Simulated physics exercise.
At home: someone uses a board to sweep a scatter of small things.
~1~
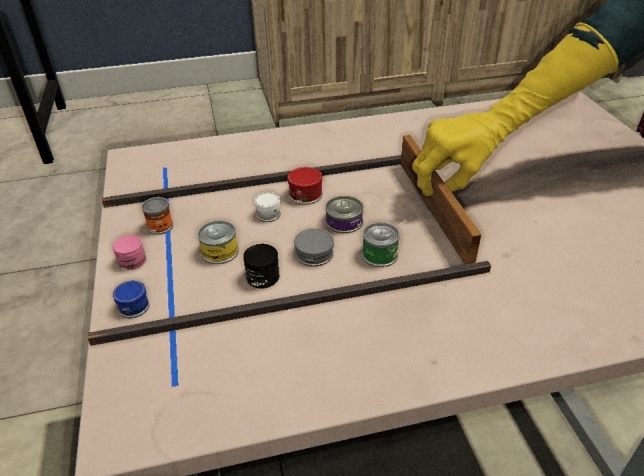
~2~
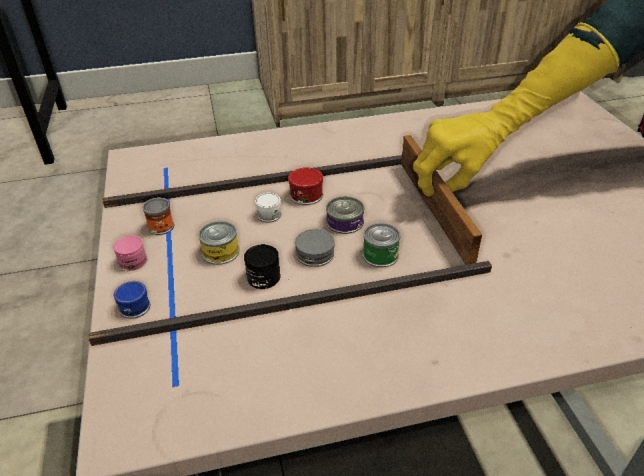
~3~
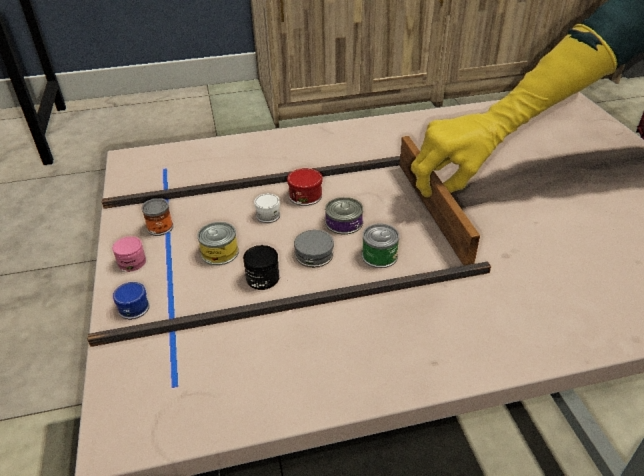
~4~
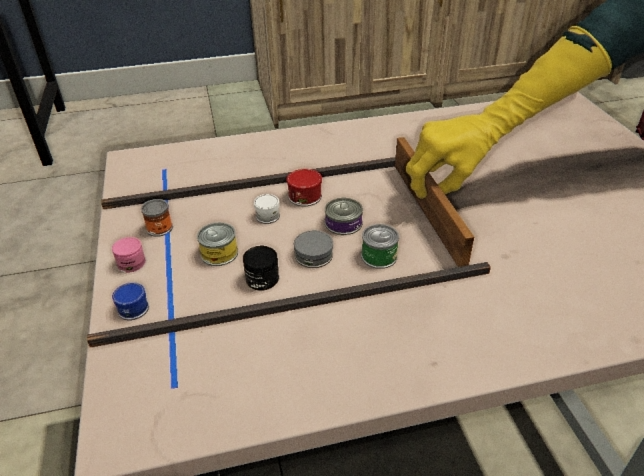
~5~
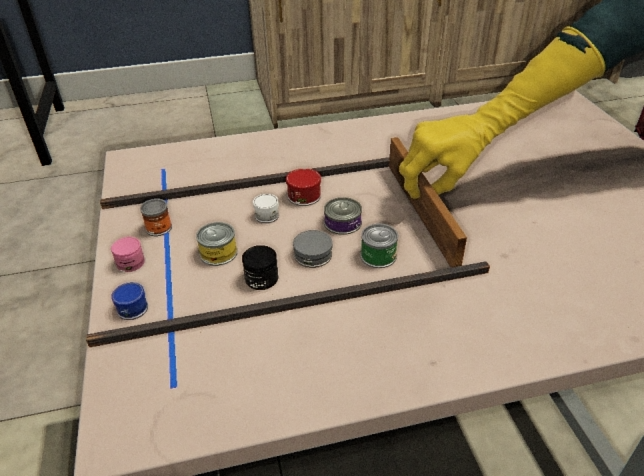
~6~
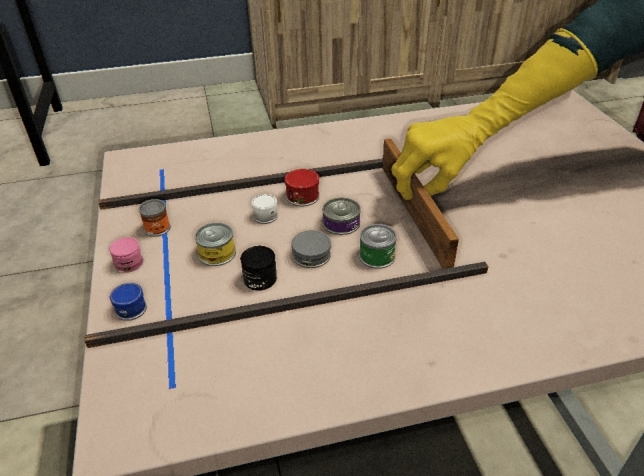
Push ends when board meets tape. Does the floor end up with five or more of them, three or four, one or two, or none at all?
Over the end go only a single one or a pair.
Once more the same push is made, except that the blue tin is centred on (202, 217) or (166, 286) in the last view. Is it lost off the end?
In the two tries the blue tin is not knocked off and is not knocked off, in that order.
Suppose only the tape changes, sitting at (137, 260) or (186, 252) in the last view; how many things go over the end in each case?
First 4, second 0.
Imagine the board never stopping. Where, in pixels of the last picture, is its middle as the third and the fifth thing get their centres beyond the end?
Roughly (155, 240) for the earlier crossing, roughly (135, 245) for the later one.
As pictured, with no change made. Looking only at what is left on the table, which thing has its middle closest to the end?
Foremost: The blue tin.
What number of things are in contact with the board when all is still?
Looks like 3 of them, all told.
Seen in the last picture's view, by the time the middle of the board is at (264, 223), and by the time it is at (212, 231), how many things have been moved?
At first I count 7, and then 9.
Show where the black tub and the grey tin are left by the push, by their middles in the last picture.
Black tub at (115, 311), grey tin at (135, 270).
Soon after, none off yet; pink tub at rest near (127, 255); blue tin at rest near (129, 302); orange tin at rest near (155, 218).
By the end, the number that fall off is one or two; fallen, pink tub.
